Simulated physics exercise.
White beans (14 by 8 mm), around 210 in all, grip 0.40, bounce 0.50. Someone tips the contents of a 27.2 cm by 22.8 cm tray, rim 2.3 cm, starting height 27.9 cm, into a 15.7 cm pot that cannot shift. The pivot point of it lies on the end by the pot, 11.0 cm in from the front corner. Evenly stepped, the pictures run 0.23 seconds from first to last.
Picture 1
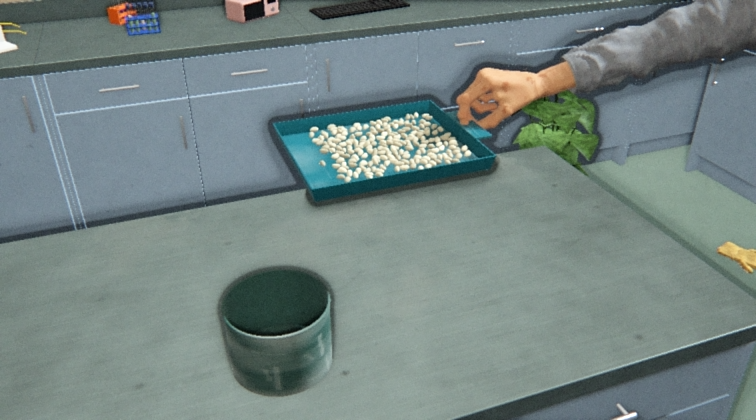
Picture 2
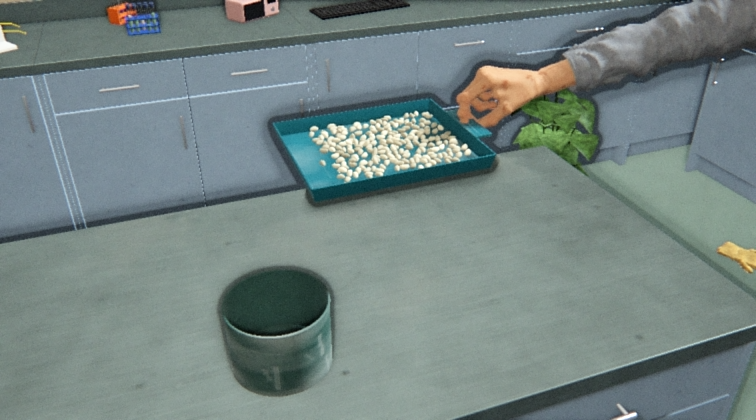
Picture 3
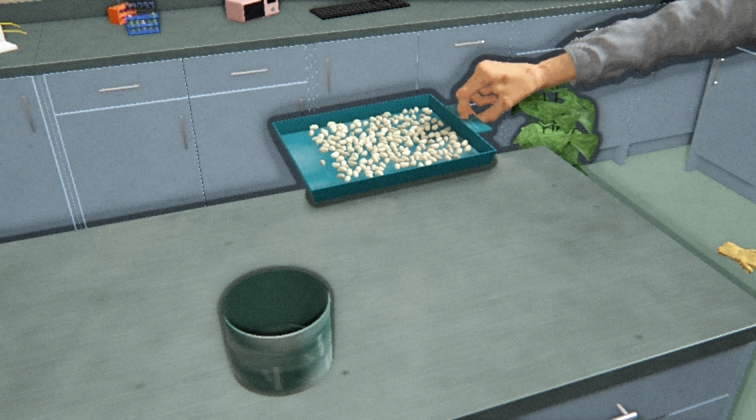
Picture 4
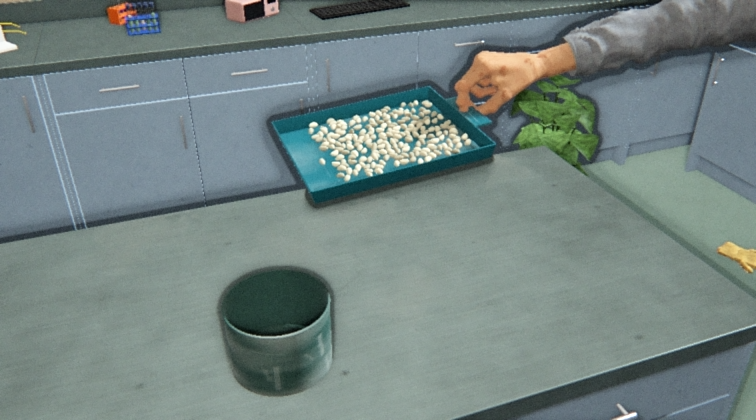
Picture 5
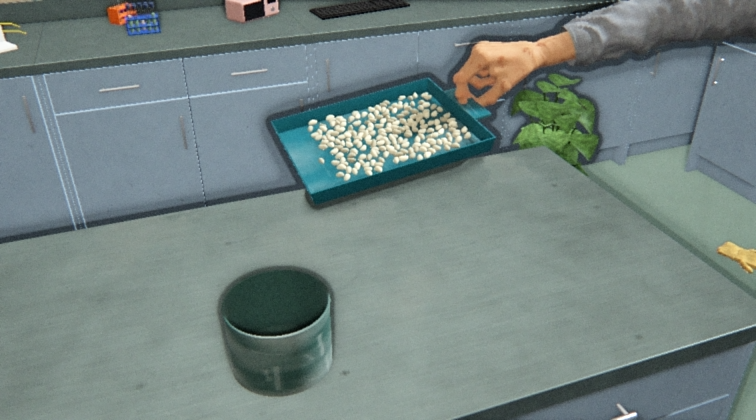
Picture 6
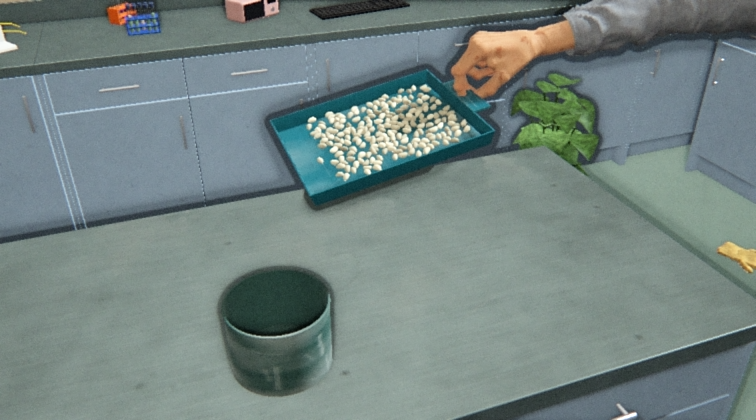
A hand slowly raises the right side of a teal tray of white beans.
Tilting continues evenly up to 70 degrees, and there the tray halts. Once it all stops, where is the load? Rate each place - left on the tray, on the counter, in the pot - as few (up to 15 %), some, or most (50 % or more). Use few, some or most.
Tray: Most; counter: Few; pot: Some.
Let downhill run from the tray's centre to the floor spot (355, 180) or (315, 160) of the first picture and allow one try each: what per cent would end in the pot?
I'd put it at about 40 per cent for the first tilt and about 0 per cent for the second.
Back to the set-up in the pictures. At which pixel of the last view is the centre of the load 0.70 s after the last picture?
The load's centre is near (308, 179) at that time.
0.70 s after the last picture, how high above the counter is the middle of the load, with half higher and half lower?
Some 28 cm.
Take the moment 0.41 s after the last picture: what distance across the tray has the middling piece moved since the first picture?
Roughly 8 cm.
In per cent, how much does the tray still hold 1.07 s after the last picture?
Load share: Around 65%.
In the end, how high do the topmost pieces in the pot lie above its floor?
I'd put it at close to 1.0 centimetres.
Then, 0.41 s after the last picture, tilt 39 degrees; the tray holds 100 %, the pot 0 %.
Then, 0.70 s after the last picture, tilt 58 degrees; the tray holds 90 %, the pot 0 %.
Then, 1.07 s after the last picture, tilt 70 degrees; the tray holds 65 %, the pot 30 %.
In the end, tray 60 %, counter 5 %, pot 40 %.
